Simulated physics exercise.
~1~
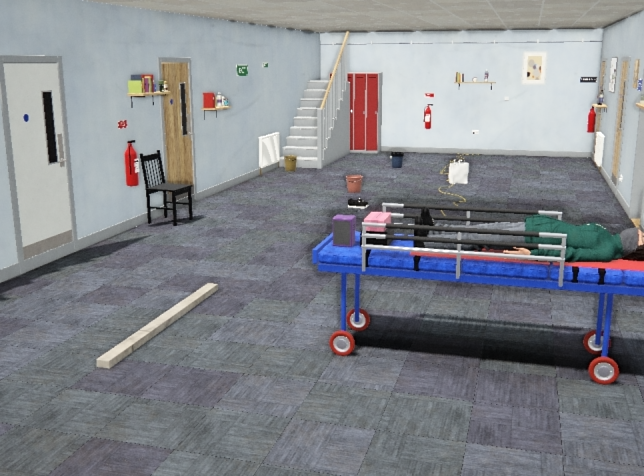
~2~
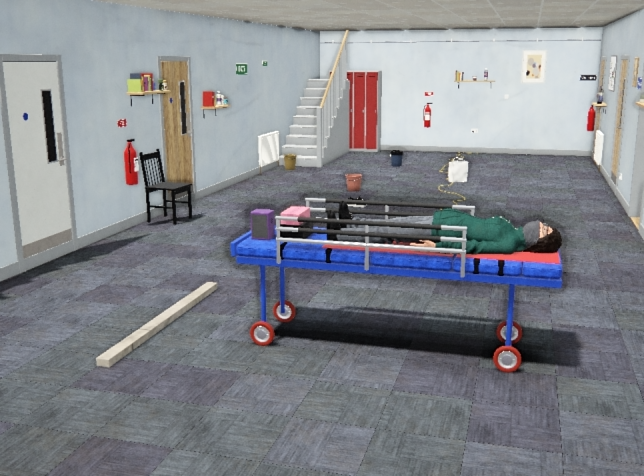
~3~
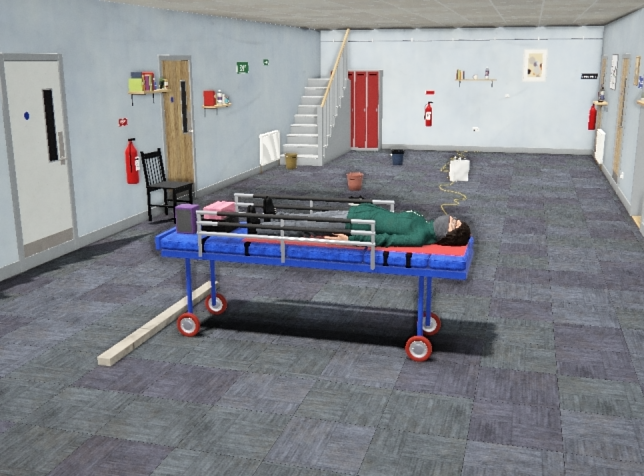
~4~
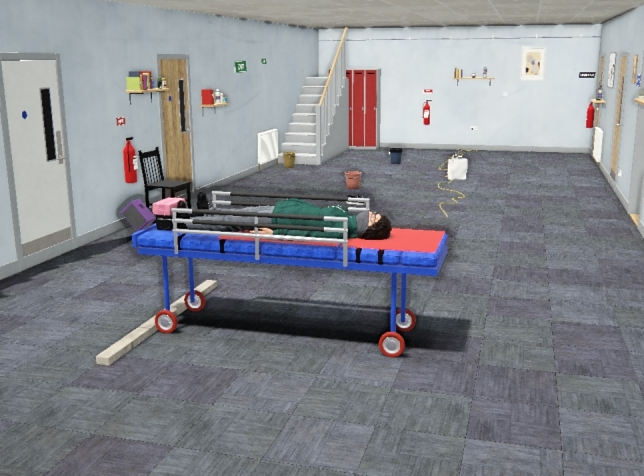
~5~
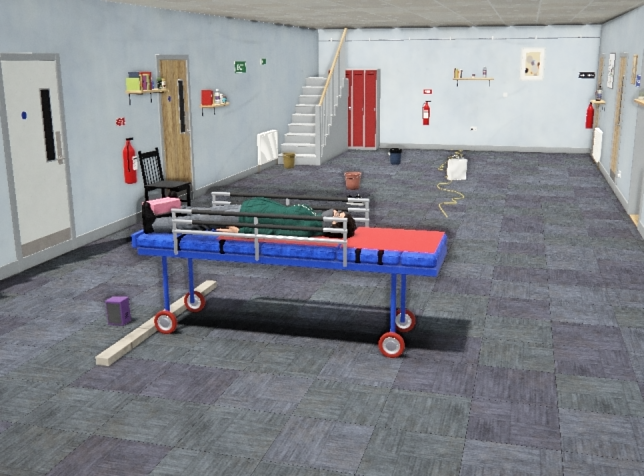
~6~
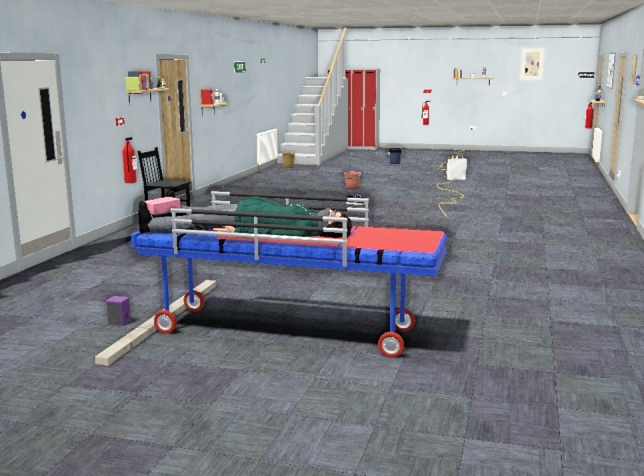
To begin with, a blue trolley with red wheels carries a person in a green top, lying on their back, leftward across a carpeted room toward a wooden strip on the floor. A purple container, a pink box and a black case ride near their feet. The trolley reaches the strip and stops abruptly, staying level. The person keeps sliding toward the foot end, and the purple container tips over the edge. It lands upside down on the floor, while the person, pink box and black case come to rest still aboard.
